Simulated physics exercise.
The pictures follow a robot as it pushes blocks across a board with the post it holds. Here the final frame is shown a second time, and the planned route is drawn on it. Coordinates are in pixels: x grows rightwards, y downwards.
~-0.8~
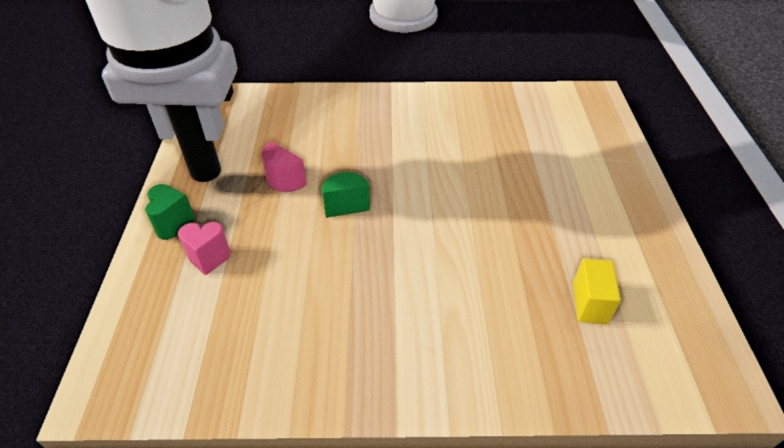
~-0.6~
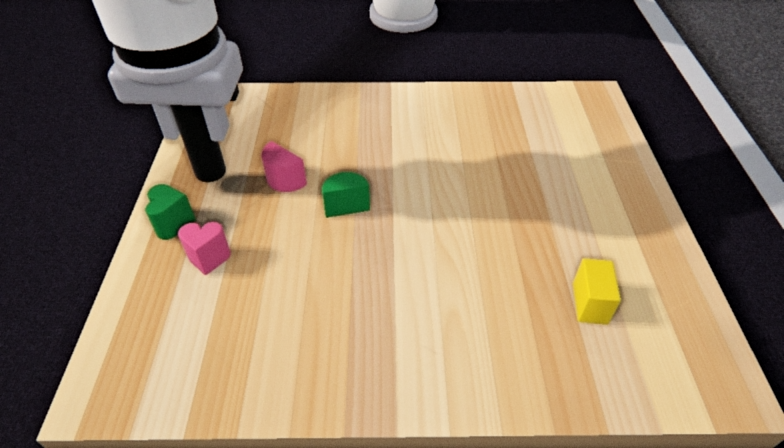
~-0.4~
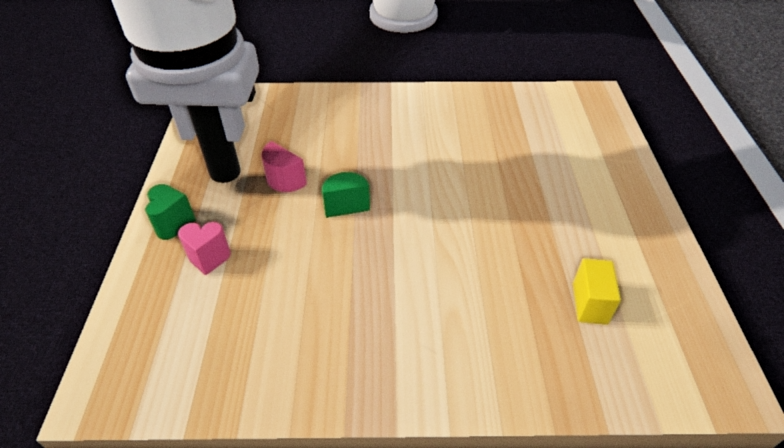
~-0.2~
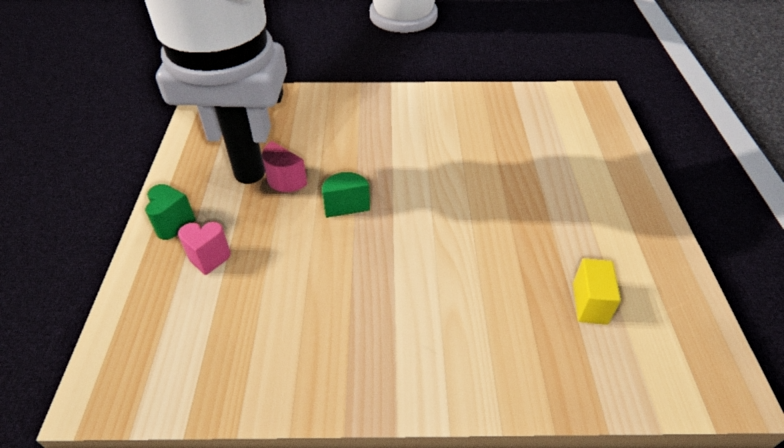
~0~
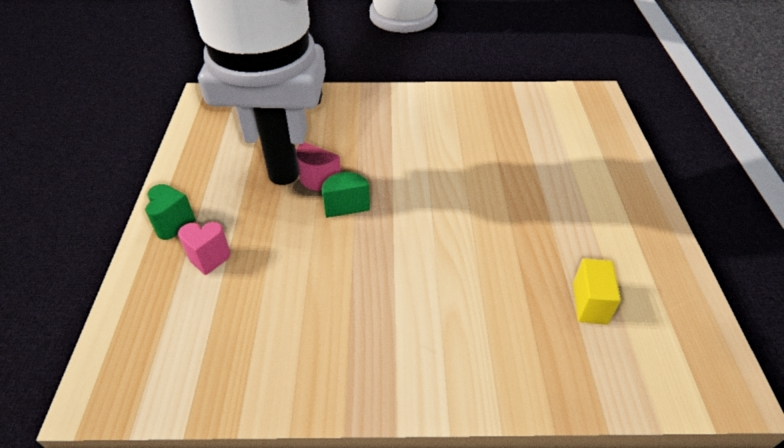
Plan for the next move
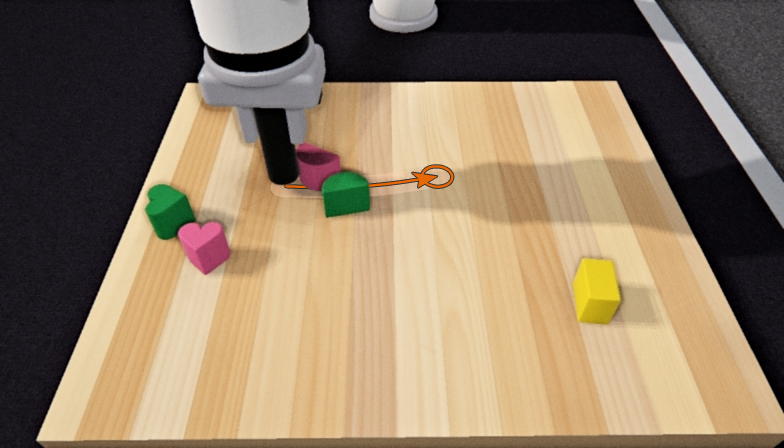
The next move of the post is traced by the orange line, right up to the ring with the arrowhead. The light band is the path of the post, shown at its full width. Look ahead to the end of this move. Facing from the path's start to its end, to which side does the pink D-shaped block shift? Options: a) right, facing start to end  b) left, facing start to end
b: Left, facing start to end.
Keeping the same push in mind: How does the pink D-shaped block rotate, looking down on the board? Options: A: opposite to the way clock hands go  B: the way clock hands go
A - opposite to the way clock hands go.
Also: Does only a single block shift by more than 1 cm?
Yes, that is how it ends up.
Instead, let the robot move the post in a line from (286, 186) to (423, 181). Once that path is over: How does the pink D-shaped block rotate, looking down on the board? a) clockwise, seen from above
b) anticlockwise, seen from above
It's b.
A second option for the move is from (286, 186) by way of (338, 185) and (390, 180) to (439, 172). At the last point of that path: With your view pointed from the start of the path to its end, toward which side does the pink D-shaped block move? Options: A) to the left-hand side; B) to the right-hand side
Letter A.
The line goes from (286, 186) through (363, 186) to (437, 176).
What follows on the original path. One third of the way, post at (337, 177); pink D-shaped block at (365, 149), turned 30° anticlockwise.
Two thirds of the way, post at (388, 174); pink D-shaped block at (409, 139), turned 65° anticlockwise; green D-shaped block at (346, 182).
At the end, post at (438, 166); pink D-shaped block at (436, 126), turned 130° anticlockwise; green D-shaped block at (346, 182).
